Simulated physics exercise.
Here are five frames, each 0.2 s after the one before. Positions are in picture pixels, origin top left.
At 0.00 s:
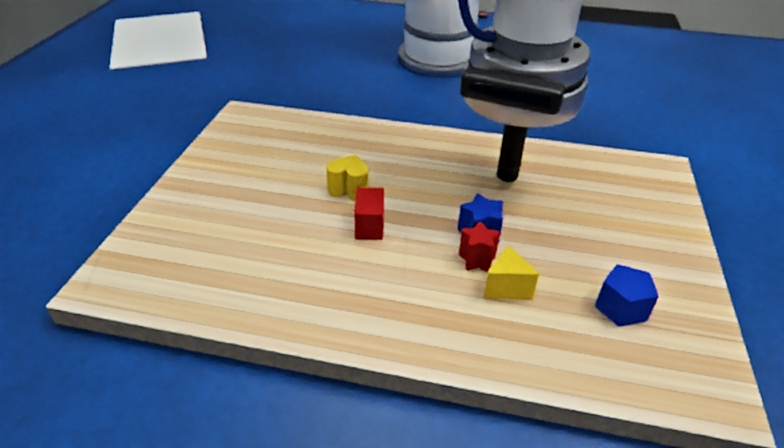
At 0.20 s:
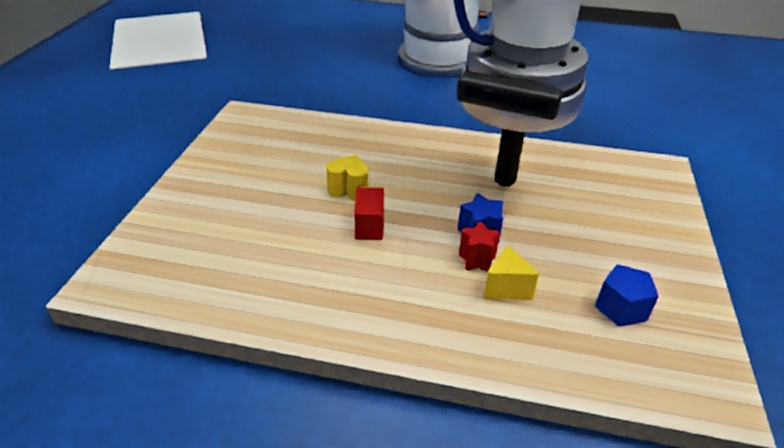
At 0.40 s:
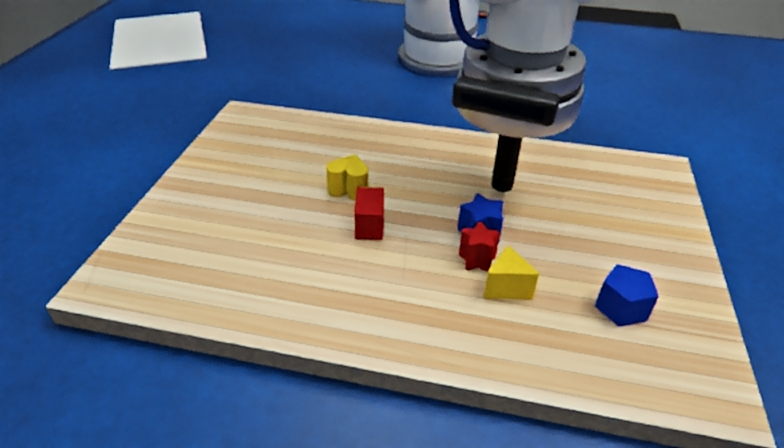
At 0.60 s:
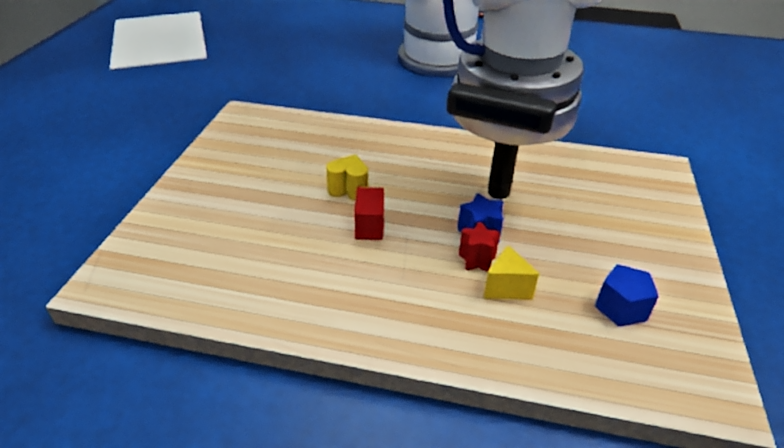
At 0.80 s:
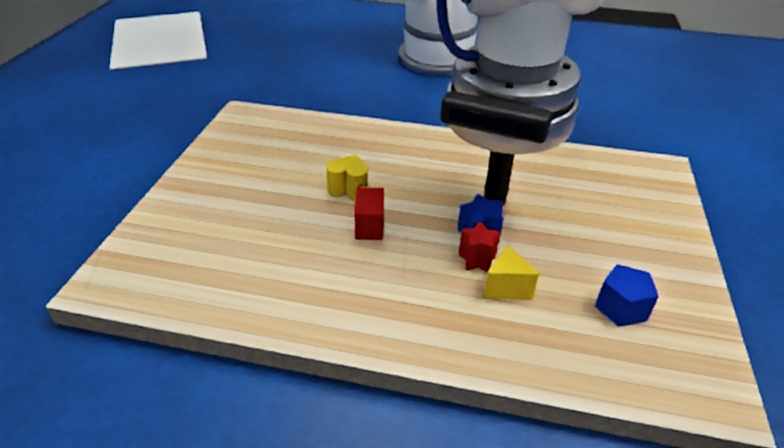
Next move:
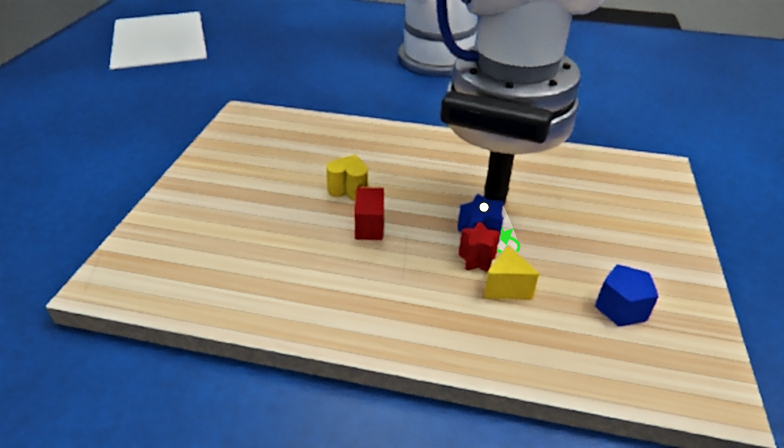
A robot arm with a black rod moves slowly forward and slightly left over a wooden board, drawing close behind the blue star-shaped block, while the red, yellow and blue blocks on the board all stay still.
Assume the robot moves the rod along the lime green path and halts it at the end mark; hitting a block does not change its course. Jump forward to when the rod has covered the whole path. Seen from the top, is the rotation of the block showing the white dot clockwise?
Answer: Yes.
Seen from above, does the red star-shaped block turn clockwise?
No, that is not how it ends up.
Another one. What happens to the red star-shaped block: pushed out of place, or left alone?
That one moves away.
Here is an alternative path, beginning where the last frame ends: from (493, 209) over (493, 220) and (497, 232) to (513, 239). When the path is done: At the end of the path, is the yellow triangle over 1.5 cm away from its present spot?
No, that is not how it ends up.
Path on the board, from (493, 209) through (501, 226) to (506, 245); the dot is on the blue star-shaped block.
What follows on the original path. Halfway along, rod (502, 219); blue star-shaped block (483, 212), turned 25° clockwise.
At the end, rod (508, 238); red star-shaped block (473, 240), turned 25° anticlockwise; blue star-shaped block (482, 218), turned 70° clockwise; yellow triangle in place.
